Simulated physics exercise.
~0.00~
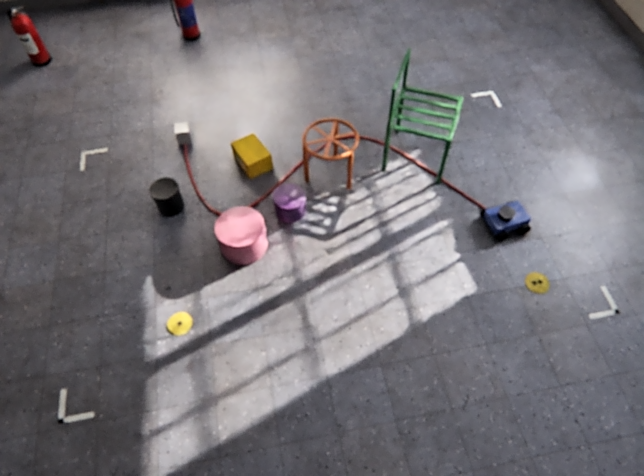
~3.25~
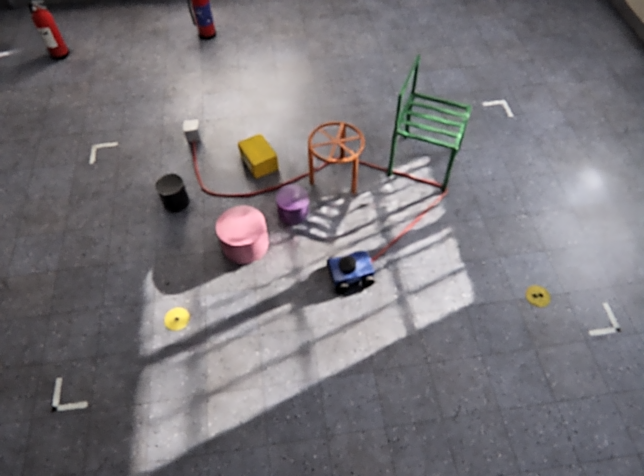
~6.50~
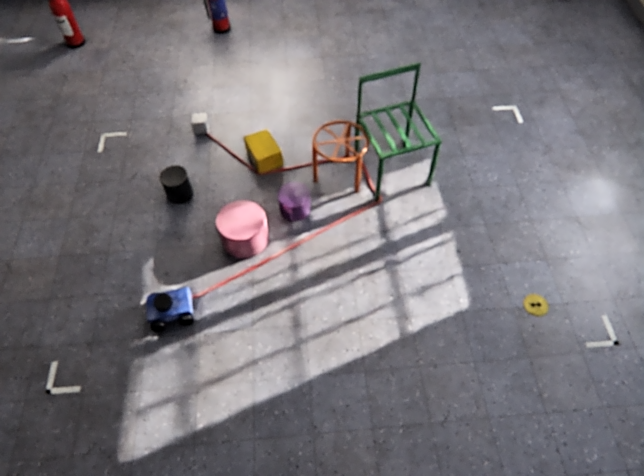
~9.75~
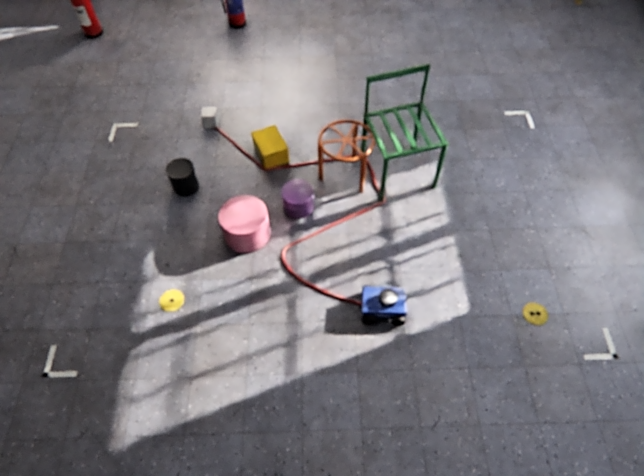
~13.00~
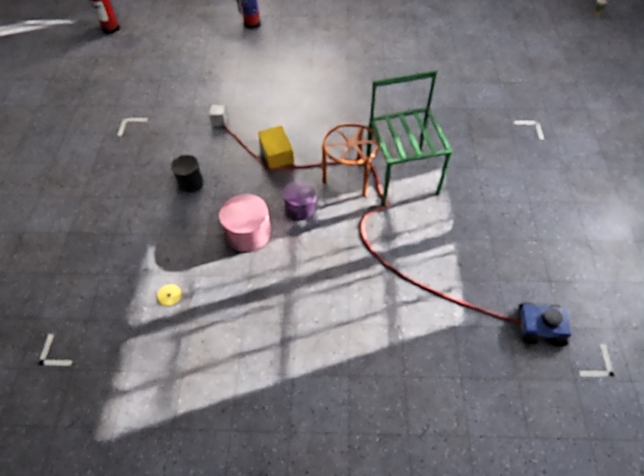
A small blue cart trailing a red lead moves left across the sunlit floor to a yellow mark, shifting and turning the green chair on the way, then heads back right and stops over the other yellow mark, the lead curving behind it.
